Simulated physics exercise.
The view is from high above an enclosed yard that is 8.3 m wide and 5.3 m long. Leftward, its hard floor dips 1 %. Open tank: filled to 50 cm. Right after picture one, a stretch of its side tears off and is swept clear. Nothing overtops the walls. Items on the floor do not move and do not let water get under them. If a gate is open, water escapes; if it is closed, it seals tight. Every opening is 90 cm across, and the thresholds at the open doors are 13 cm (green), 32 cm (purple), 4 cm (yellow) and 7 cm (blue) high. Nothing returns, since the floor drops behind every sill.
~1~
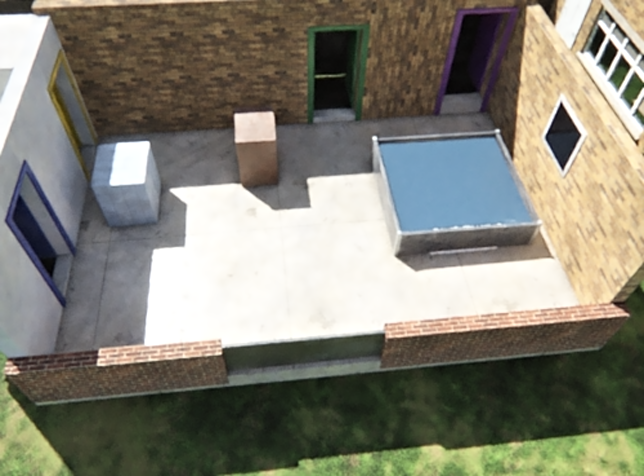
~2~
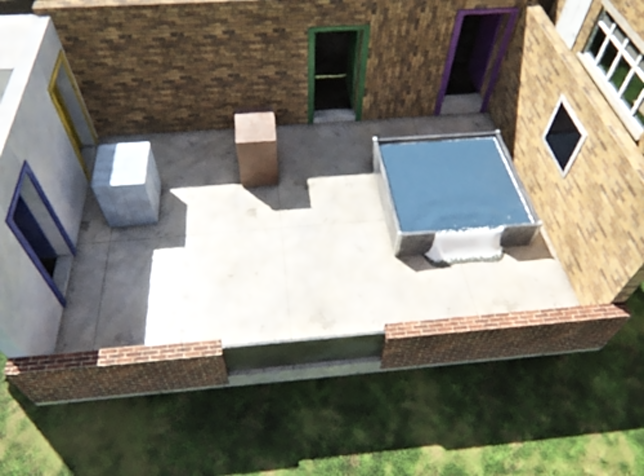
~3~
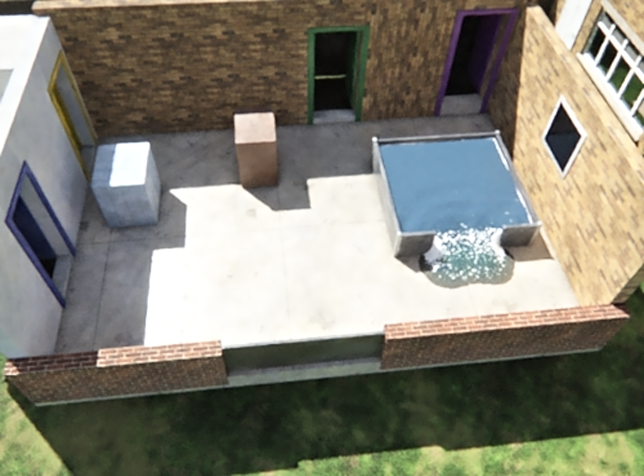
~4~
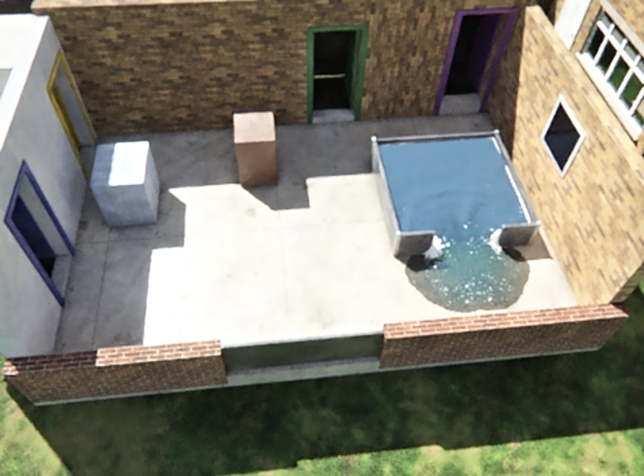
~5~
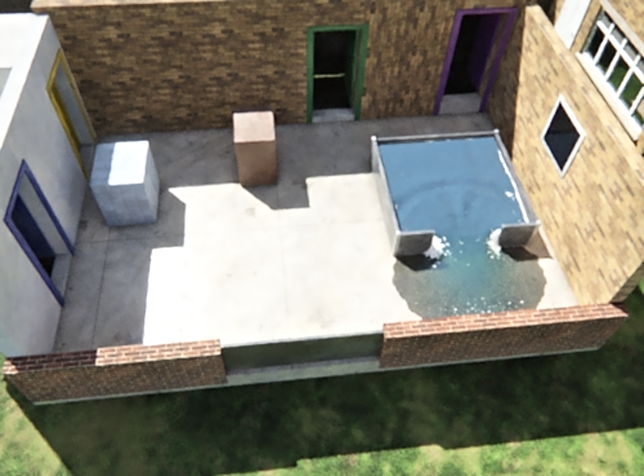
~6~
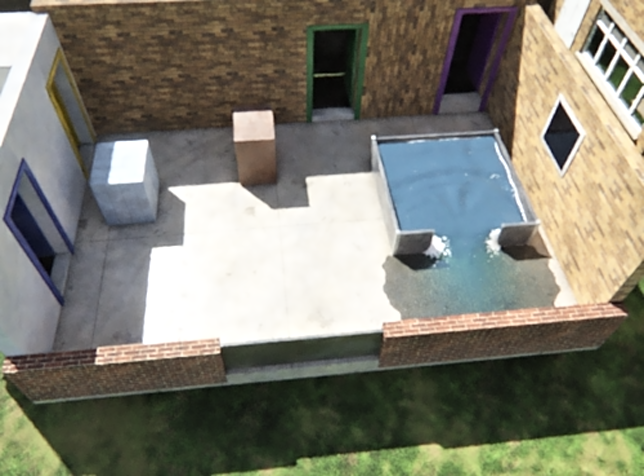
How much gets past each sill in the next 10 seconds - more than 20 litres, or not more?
One by one: The green door will hold enough water back. The purple door will hold enough water back. The yellow door will hold enough water back. The blue door will not hold enough water back.
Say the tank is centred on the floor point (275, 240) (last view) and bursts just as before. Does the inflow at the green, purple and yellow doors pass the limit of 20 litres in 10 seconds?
Checking the limit: Green is within it, purple is within it and yellow is beyond it.
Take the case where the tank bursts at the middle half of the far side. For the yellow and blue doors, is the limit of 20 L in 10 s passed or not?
So yellow ends up past the limit and blue ends up short of it.
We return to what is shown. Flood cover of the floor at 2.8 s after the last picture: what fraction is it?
Wet share: Near 45 percent.
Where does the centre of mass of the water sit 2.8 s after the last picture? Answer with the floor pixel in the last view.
Balance point at about (436, 243).
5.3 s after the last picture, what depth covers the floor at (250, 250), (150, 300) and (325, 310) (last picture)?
Close to 2, 3 and 6 centimetres.
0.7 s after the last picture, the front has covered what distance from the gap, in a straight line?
Roughly 2.8 m.
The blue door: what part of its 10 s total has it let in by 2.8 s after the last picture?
Roughly 0%.
Then, 0.7 s after the last picture water covers 10 % of the floor and is deepest (34 cm) near (489, 334); green door not reached, purple door not reached, yellow door not reached, blue door not reached.
Then, 1.5 s after the last picture water covers 20 % of the floor and is deepest (36 cm) near (555, 328); green door not reached, purple door not reached, yellow door not reached, blue door not reached.
Then, 2.8 s after the last picture water covers 45 % of the floor and is deepest (24 cm) near (576, 326); green door not reached, purple door not reached, yellow door not reached, blue door not reached.
Then, 5.3 s after the last picture water covers 75 % of the floor and is deepest (18 cm) near (576, 326); green door 2 cm at the sill, 0 L in, purple door 11 cm at the sill, 0 L in, yellow door 2 cm at the sill, 0 L in, blue door 11 cm at the sill, 14 L in.
Then, 9.3 s after the last picture water covers 90 % of the floor and is deepest (12 cm) near (48, 377); green door 2 cm at the sill, 0 L in, purple door 7 cm at the sill, 0 L in, yellow door 7 cm at the sill, 8 L in, blue door 10 cm at the sill, 60 L in.
